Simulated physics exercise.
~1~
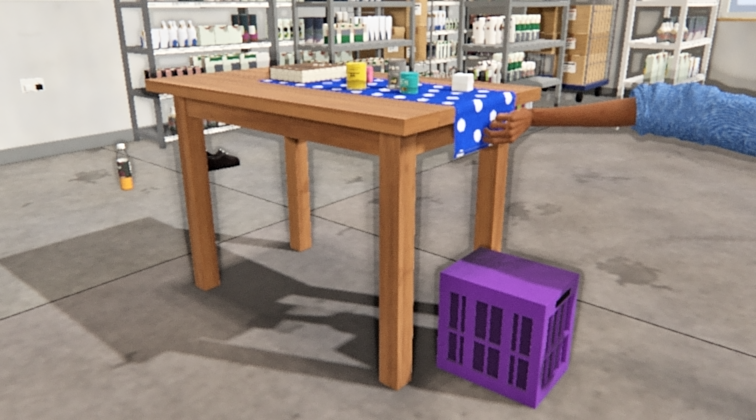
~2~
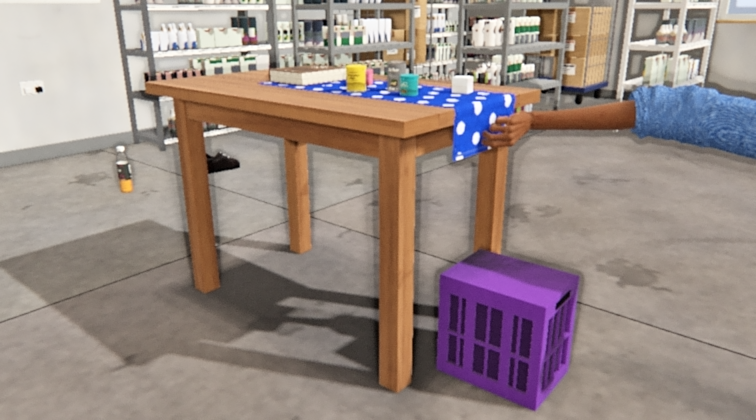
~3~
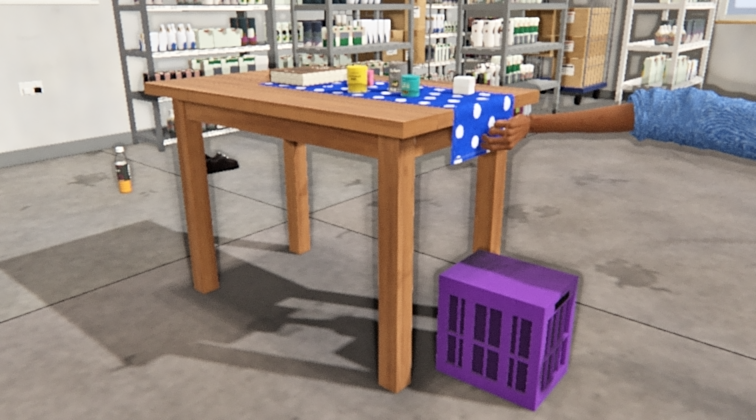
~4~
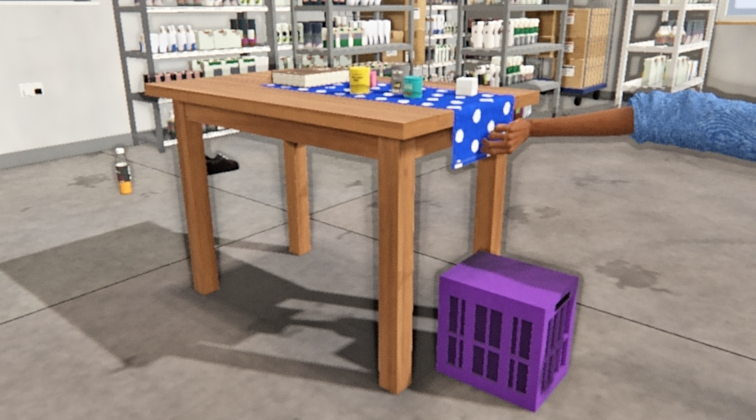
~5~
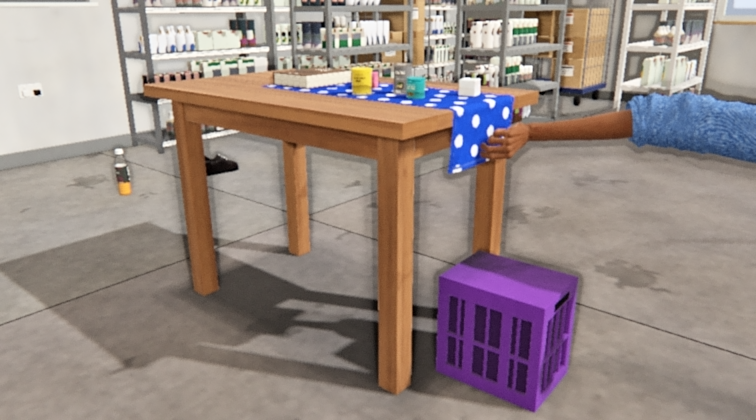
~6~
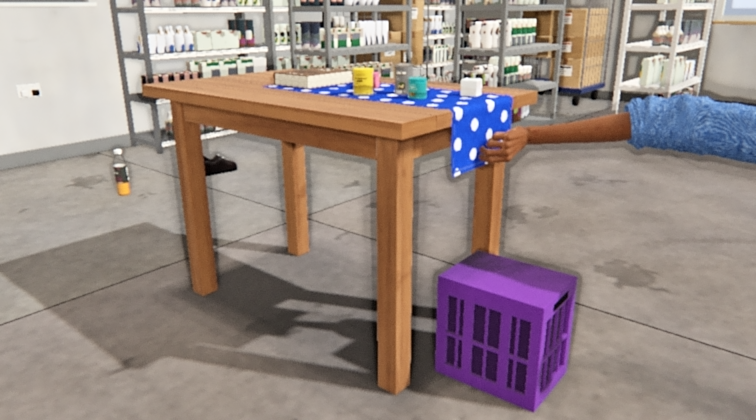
A blue polka-dot tablecloth slid slightly to the right across a wooden table as a hand slowly drew its hanging end downward, carrying the small pots and white cube along above a purple crate.
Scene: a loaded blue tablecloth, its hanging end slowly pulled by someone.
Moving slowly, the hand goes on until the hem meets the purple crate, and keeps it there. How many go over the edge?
The number still up top goes down by three, if you watch closely.
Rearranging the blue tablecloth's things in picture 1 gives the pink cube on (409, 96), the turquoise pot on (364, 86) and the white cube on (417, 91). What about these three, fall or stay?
The pink cube tumbles off; the turquoise pot holds on; the white cube drops off.
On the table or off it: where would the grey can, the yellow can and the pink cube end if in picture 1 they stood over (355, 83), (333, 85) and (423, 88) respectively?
First the grey can: It is still up there. Next the yellow can: It is still up there. Last the pink cube: It ends off the top.
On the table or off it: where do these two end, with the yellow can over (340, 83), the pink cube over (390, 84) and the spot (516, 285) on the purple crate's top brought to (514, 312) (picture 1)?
Result - the yellow can stays put, and the pink cube comes off.
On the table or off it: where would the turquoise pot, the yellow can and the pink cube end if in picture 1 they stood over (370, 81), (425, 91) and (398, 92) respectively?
The turquoise pot will stay where it is, the yellow can will end up down, and the pink cube will end up down.
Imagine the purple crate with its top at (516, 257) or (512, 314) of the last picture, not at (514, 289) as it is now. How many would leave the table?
2 and 4.
A little later, hem near (480, 208); white cube gone.
Next, hem near (480, 247); white cube and turquoise pot gone.
Later still, hem on the crate; white cube, turquoise pot and grey can gone.
When it is over, hem on the crate; white cube, turquoise pot and grey can gone. Over the edge go three.
